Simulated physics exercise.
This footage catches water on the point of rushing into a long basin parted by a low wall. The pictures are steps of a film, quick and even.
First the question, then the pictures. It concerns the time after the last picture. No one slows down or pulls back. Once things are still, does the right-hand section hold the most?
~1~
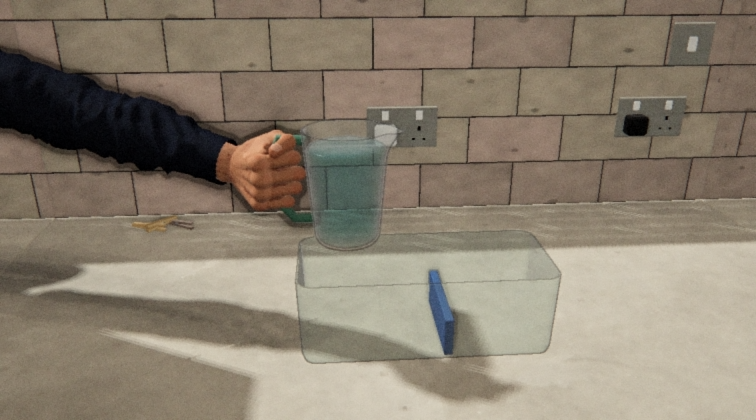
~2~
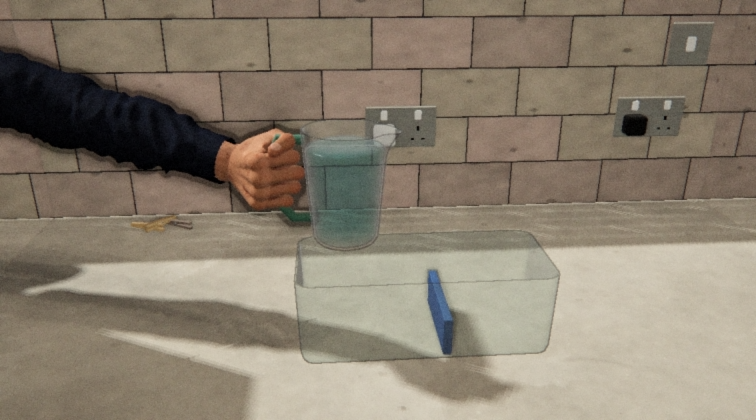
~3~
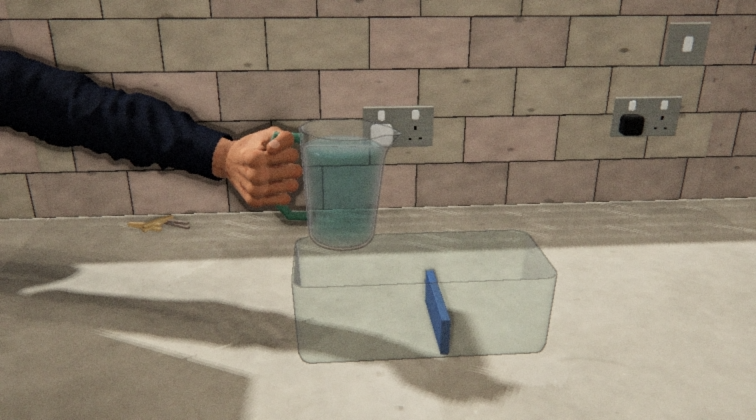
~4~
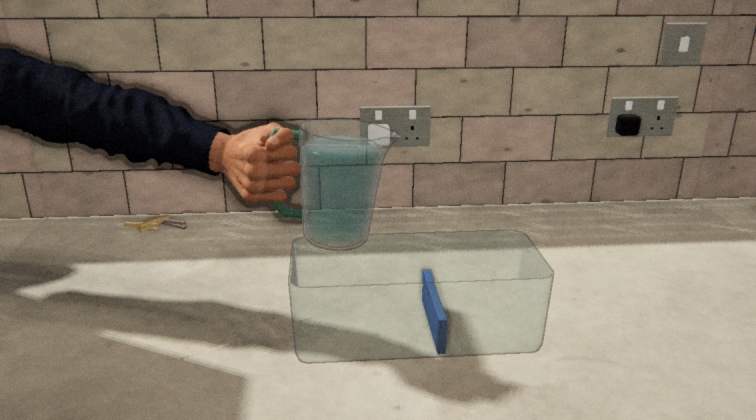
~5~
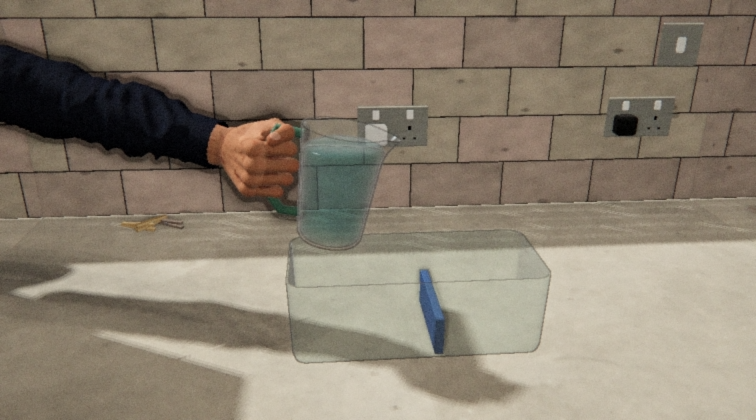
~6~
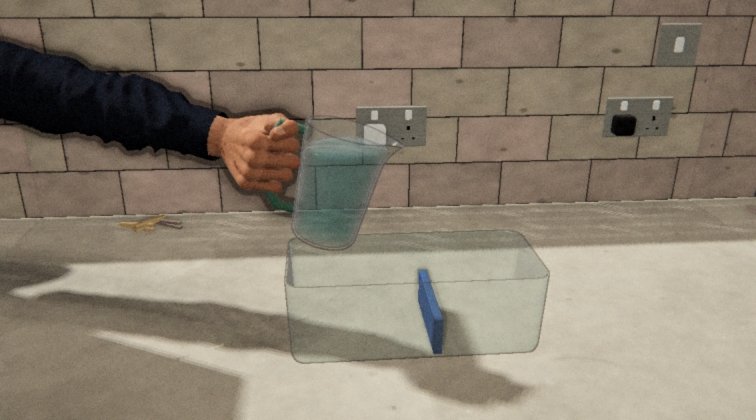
Yes, the right-hand section does.
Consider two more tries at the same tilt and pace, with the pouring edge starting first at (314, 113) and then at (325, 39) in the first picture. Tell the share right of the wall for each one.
The first start gives some 5 %, the second some 5 %.
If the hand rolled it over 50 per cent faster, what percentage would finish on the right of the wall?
About 60 %.
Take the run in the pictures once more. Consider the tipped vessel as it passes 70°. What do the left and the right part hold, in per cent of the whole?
Split is about 0 % to the left and 5 % to the right.
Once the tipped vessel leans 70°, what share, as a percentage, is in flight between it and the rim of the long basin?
I'd put it near 15 per cent.
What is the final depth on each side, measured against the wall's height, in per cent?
Levels: Left around 20 per cent, right around 50 per cent.
A moment on, the tilt is 70° and 80 per cent is still to pour, 0 is left of the wall and 6 right of it.
Next, the tilt is 100° and 33 per cent is still to pour, 9 is left of the wall and 46 right of it.
Then the tilt is 103° and 3 per cent is still to pour, 29 is left of the wall and 66 right of it.
Later the tilt is 103° and 0 per cent is still to pour, 34 is left of the wall and 66 right of it.
Finally, 34 per cent lies left of the wall, 66 right of it and 1 outside.
